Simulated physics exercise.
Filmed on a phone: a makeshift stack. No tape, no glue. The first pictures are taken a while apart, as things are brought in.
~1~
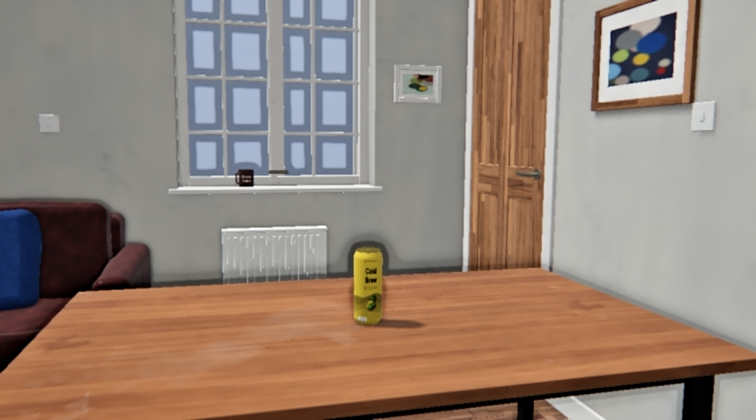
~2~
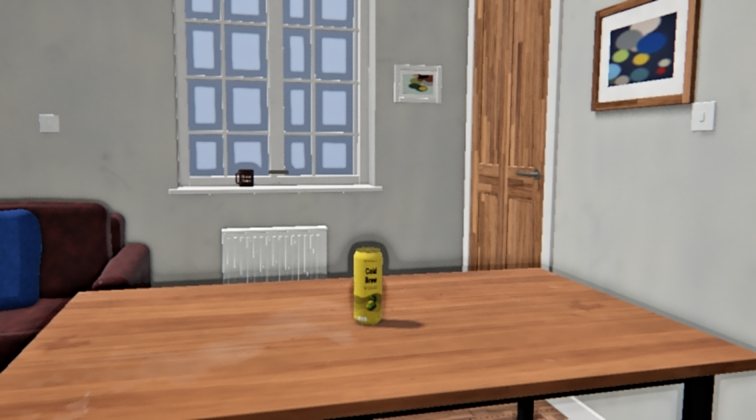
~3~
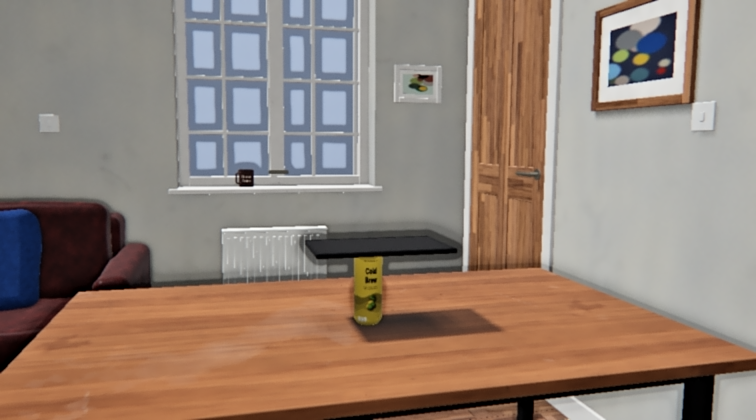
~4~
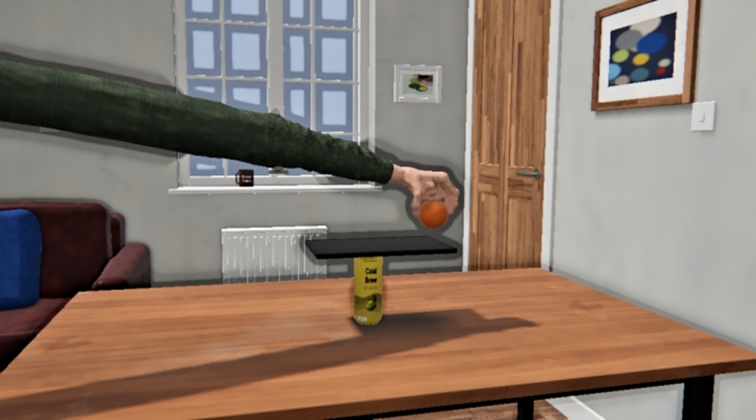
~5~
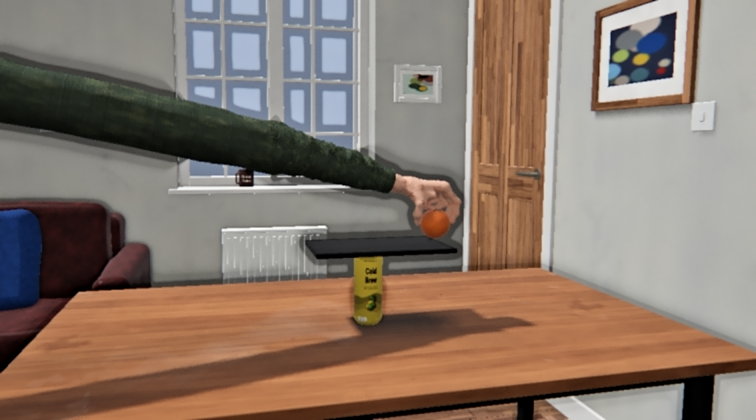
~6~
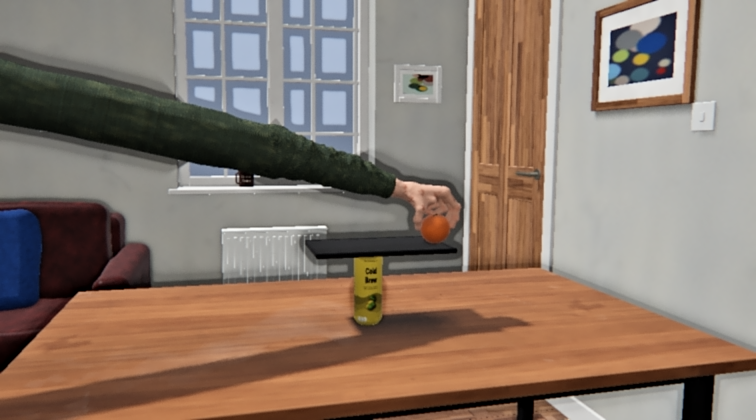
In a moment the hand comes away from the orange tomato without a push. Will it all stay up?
Here the stack gives way.
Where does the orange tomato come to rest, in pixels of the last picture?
At about (445, 306).
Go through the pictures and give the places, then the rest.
In the first frame, the last thing is not in view yet.
In the second frame, the last thing is not in view yet.
In the third frame, the last thing is not in view yet; black lid (378, 246).
The fourth frame shows still above its spot; orange tomato (434, 214); black lid (378, 246).
The fifth frame shows still above its spot; orange tomato (435, 224); black lid (378, 246).
The sixth frame shows in place under the hand; orange tomato (435, 228); black lid (378, 246).
Then, 0.30 s past the last view, orange tomato now fallen; black lid rocked 45° from its first pose.
Then, 1.00 s past the last view, black lid now fallen; yellow can rocked 12° from its first pose.
Then, 1.30 s past the last view, yellow can now fallen.
Finally, fallen, black lid, orange tomato and yellow can. Final places as the last picture's camera would see them, orange tomato near (445, 306). The stack loses its balance.
